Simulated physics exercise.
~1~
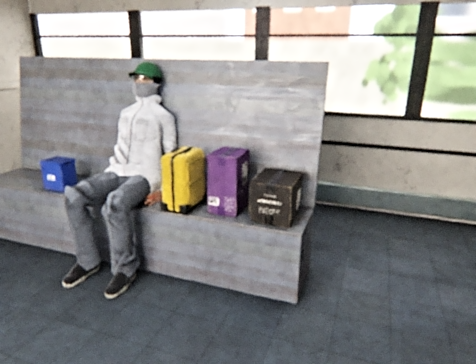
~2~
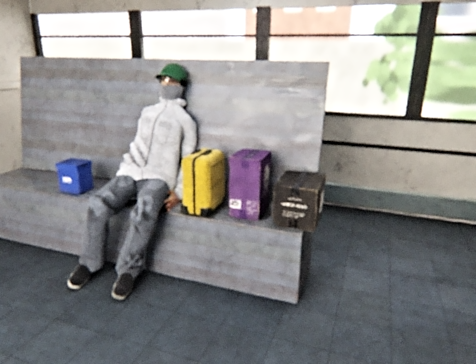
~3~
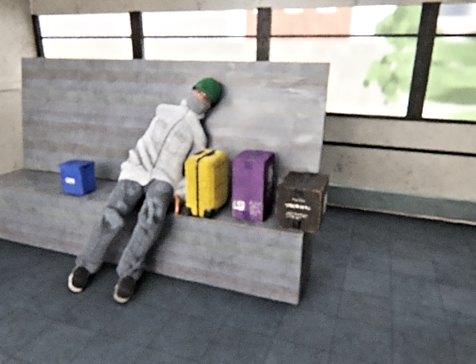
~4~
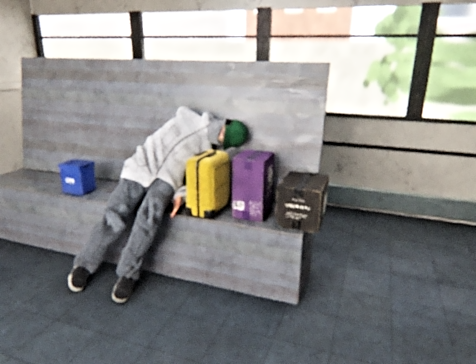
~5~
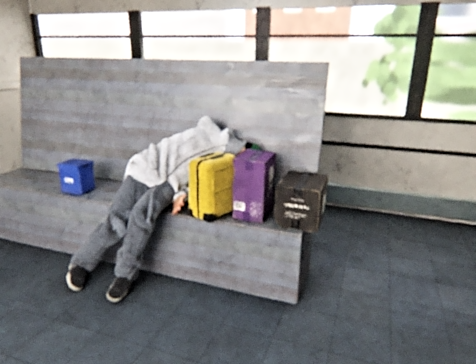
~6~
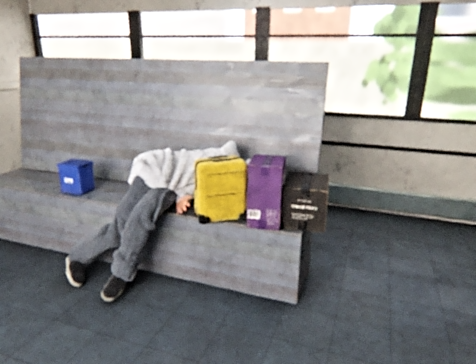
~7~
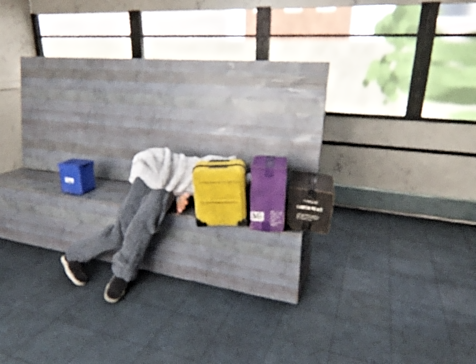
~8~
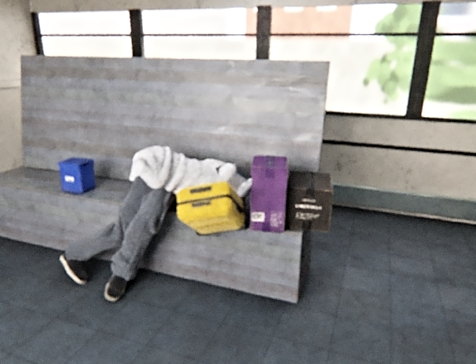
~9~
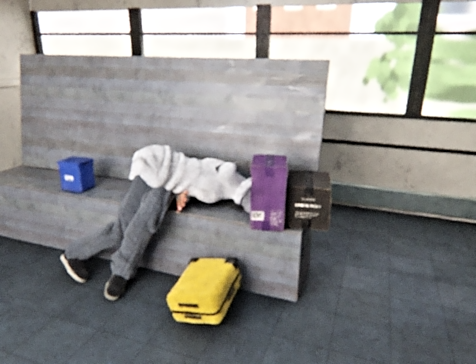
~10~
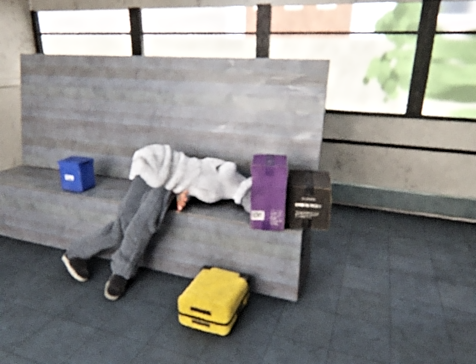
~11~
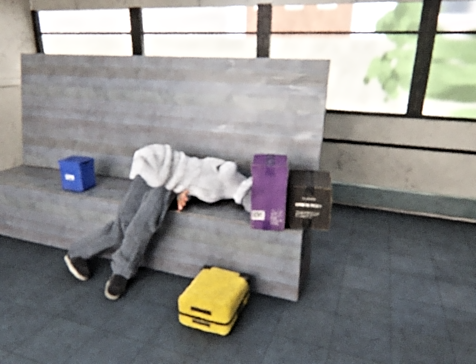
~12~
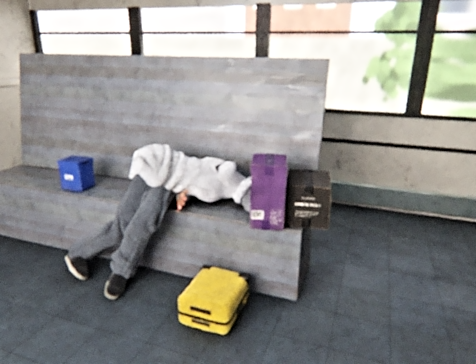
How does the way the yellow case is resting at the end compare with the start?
At the start the yellow case stands upright on the bench, and at the end it lies on its side on the floor.
